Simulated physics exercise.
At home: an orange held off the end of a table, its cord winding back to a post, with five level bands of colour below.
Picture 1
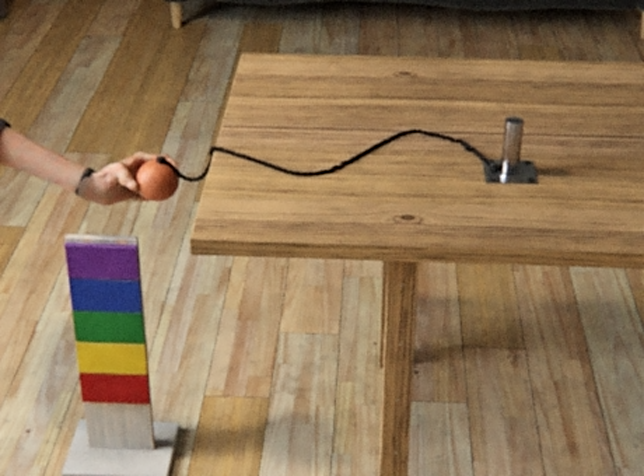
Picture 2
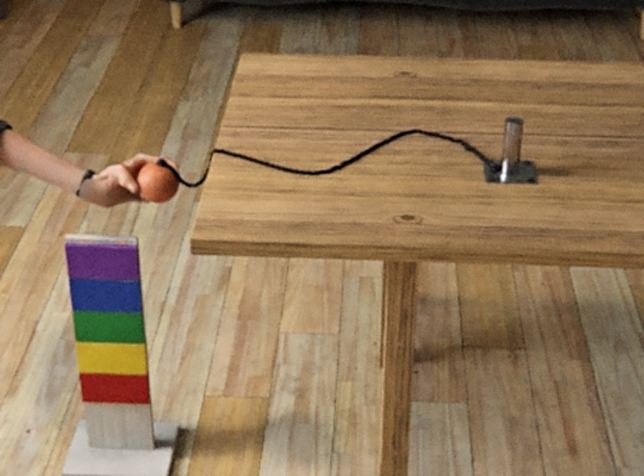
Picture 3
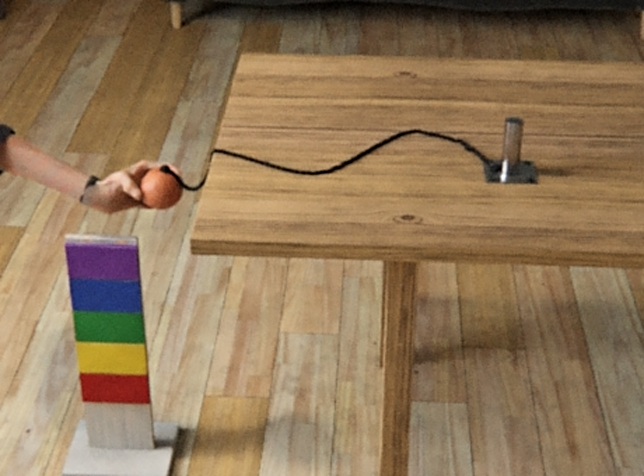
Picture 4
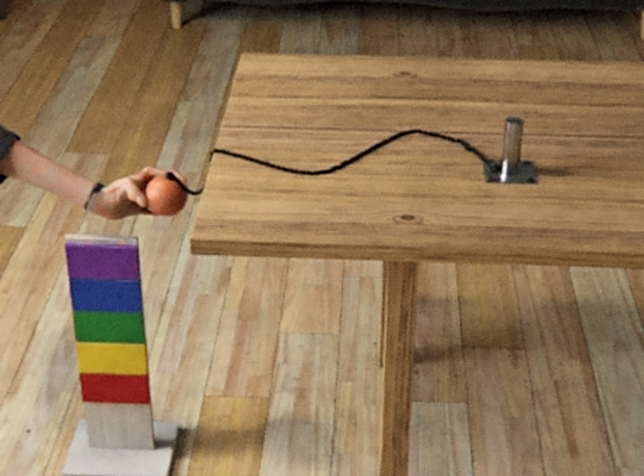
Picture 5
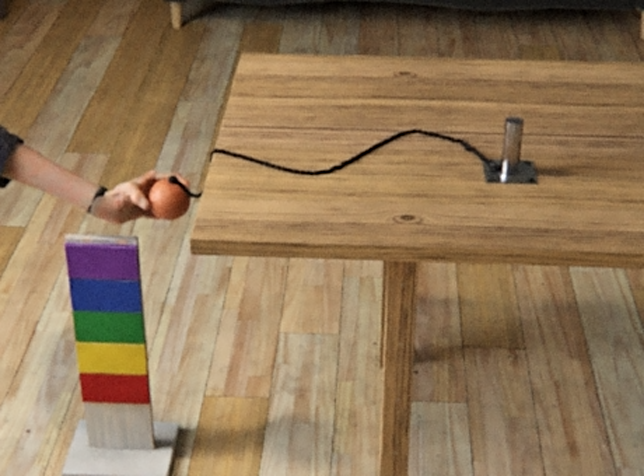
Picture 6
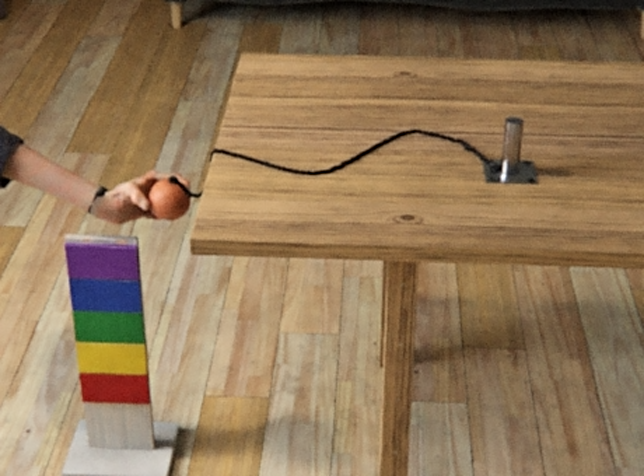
A hand holding an orange ball on a black cord shifts slightly right and down.
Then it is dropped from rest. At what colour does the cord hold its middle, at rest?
Its centre hangs level with the green band.
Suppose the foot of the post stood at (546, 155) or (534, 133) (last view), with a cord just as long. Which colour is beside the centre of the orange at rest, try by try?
In that order: Blue; blue.
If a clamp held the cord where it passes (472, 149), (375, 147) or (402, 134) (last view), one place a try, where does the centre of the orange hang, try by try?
Try by try, around (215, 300), (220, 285) and (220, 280).
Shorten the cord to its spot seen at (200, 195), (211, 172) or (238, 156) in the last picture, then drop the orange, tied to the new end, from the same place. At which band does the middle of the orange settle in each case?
In that order: Blue; purple; above them all.
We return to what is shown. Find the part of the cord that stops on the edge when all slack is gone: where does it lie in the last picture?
That spot is around (303, 173).
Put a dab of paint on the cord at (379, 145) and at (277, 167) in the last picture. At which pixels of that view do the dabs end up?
They go to (315, 151) and to (217, 171).
Early on, orange near (220, 304); level with blue.
Midway, orange near (220, 317); level with green.
Finally, orange near (219, 324); level with green. Its middle rests at the green band.
